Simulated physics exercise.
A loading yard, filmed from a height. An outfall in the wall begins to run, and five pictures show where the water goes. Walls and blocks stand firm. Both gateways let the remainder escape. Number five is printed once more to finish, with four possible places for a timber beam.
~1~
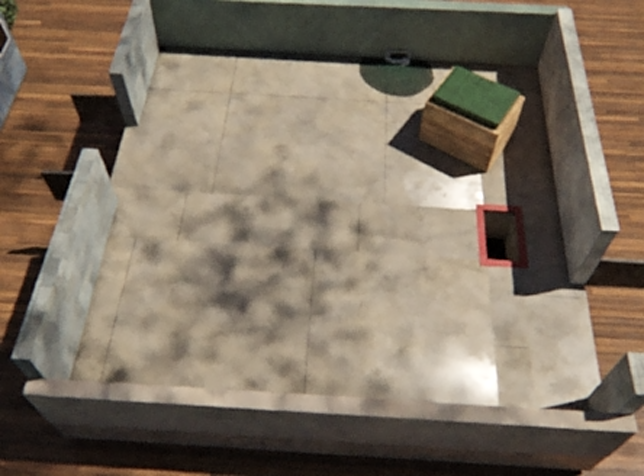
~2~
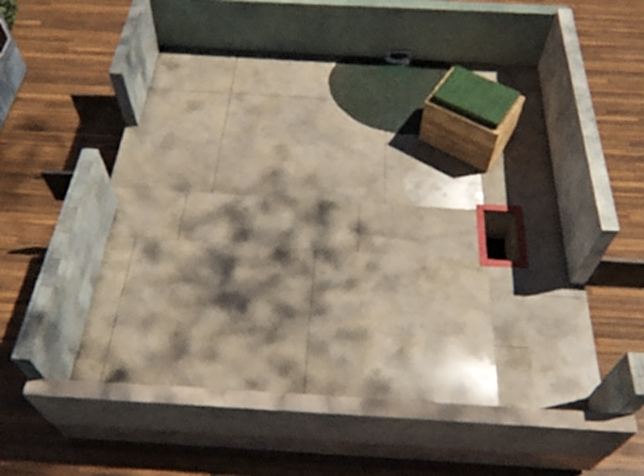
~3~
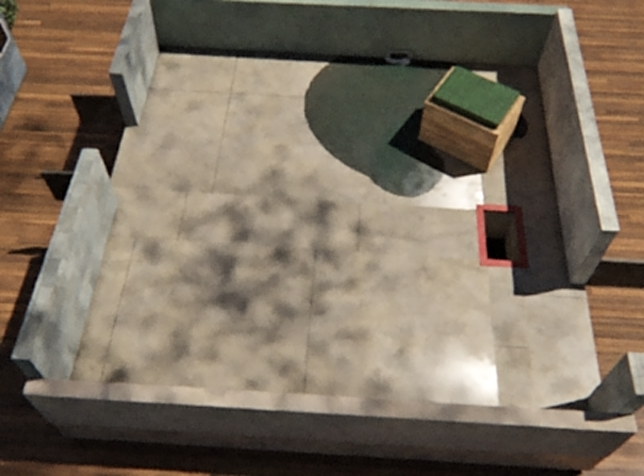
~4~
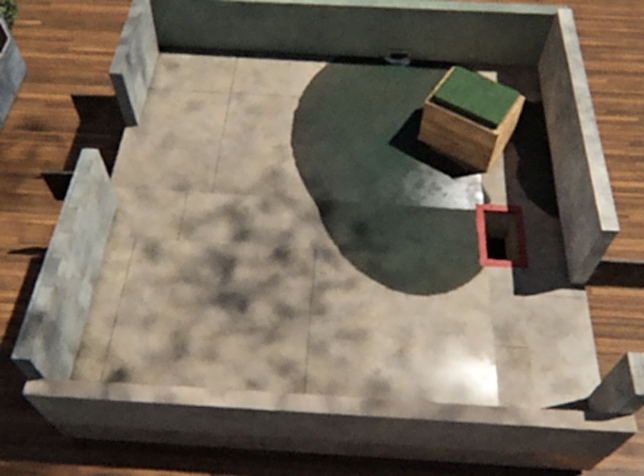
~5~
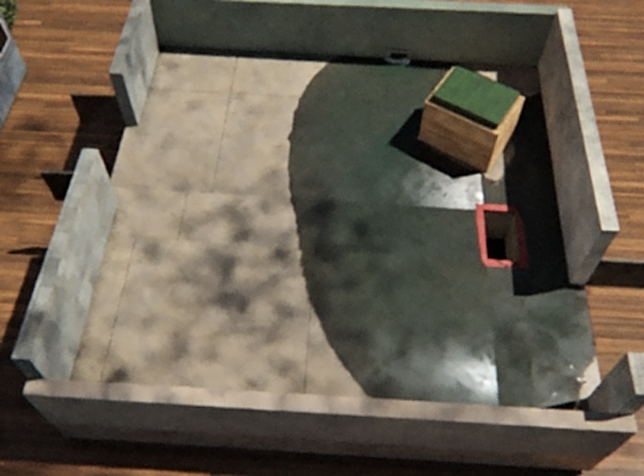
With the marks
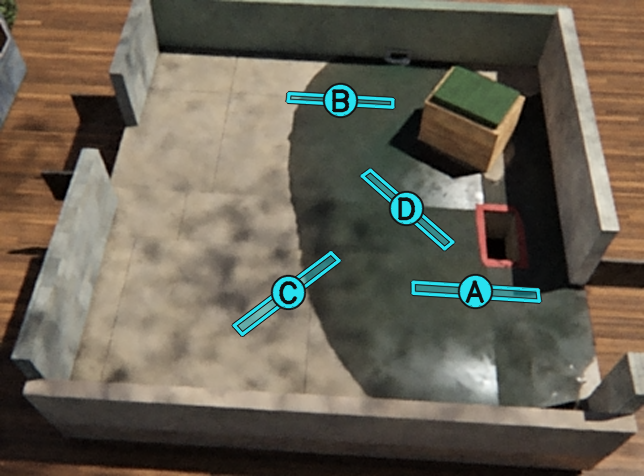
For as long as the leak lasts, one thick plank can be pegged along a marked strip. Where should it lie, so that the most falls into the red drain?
D.
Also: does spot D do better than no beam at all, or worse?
It is better.
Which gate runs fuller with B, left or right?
More leaves on the right.
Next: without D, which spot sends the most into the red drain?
It is A.
On the marked copy, A from (413, 287) to (538, 295); B from (288, 97) to (392, 103); C from (238, 329) to (334, 256); D from (366, 173) to (448, 245).
If A is chosen, about 31 % of the stream goes into the red drain, about 68 % out by the gates.
If B is chosen, about 20 % of the stream goes into the red drain, about 77 % out by the gates.
If C is chosen, about 19 % of the stream goes into the red drain, about 80 % out by the gates.
If D is chosen, about 48 % of the stream goes into the red drain, about 51 % out by the gates.
